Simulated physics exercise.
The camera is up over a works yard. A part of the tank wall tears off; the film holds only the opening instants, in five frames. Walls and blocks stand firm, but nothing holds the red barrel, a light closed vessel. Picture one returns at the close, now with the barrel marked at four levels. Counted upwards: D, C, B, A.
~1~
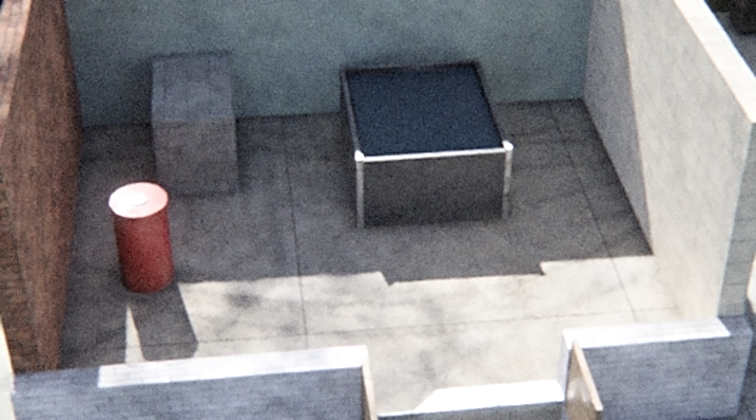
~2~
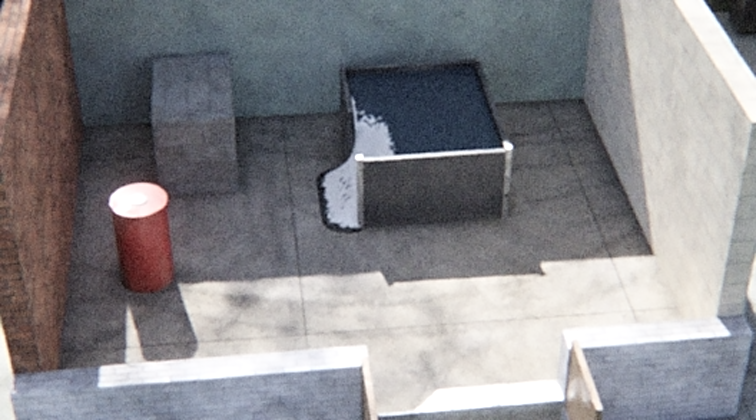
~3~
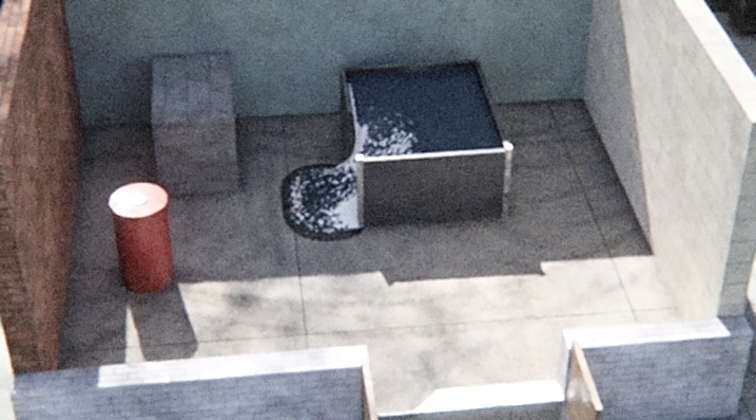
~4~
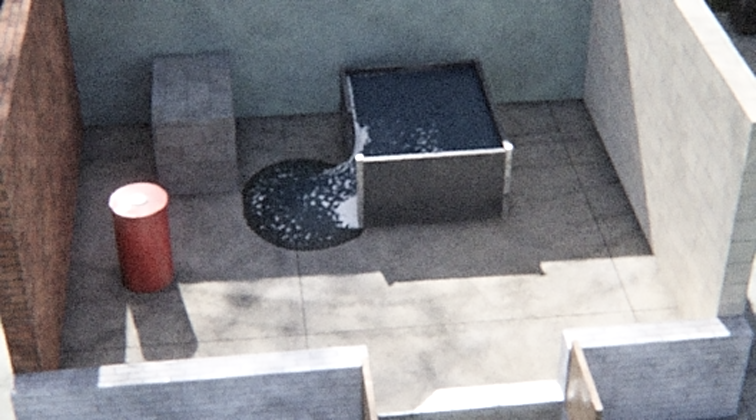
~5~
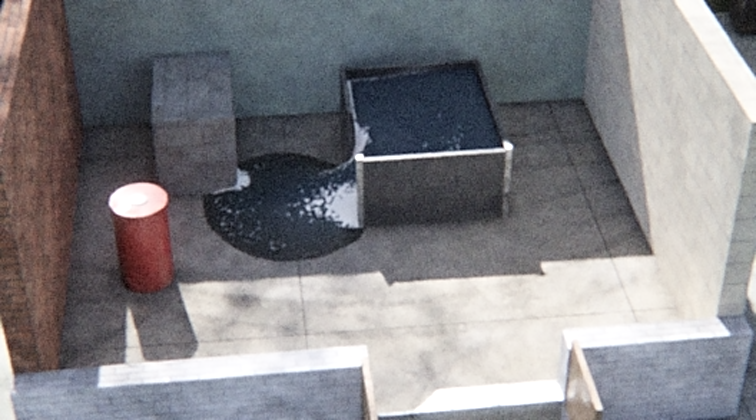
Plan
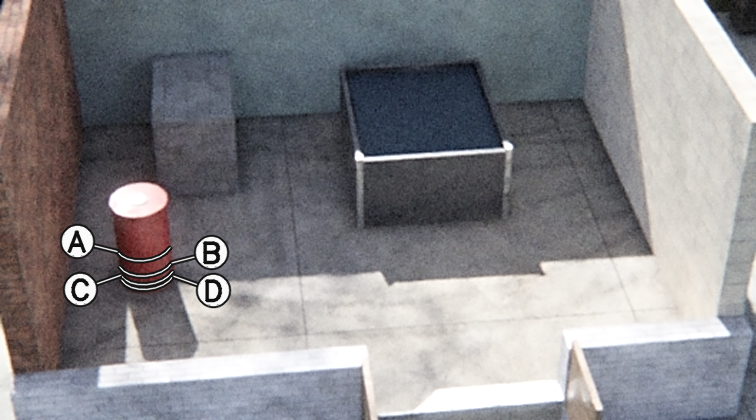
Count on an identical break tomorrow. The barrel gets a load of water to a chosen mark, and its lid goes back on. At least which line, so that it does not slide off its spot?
Go for A.
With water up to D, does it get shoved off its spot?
Yes, it does.
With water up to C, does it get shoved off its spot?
Yes.
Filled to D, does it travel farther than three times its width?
Yes, clearly.
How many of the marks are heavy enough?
One.
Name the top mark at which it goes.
The answer is B.
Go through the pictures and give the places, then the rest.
Lid of the red barrel at (138, 200); tank full, its middle at (421, 114); open gate at (465, 342).
Water covers 2 % of the ground, mostly out of sight from here.
Water covers 4 % of the ground and is seen nearest the barrel at (303, 227).
Water covers 6 % of the ground and is seen nearest the barrel at (271, 233).
Lid of the red barrel at (138, 200); water covers 9 % of the ground and is seen nearest the barrel at (224, 229).
On the marked copy, A at (143, 260); B at (145, 276); C at (146, 284); D at (147, 289); from the bottom up D, C, B, A.
Choosing A, it does not move.
Choosing B, it is pushed about its own width away.
Choosing C, it is pushed about 6 times its own width away.
Choosing D, it is pushed about 7 times its own width away.
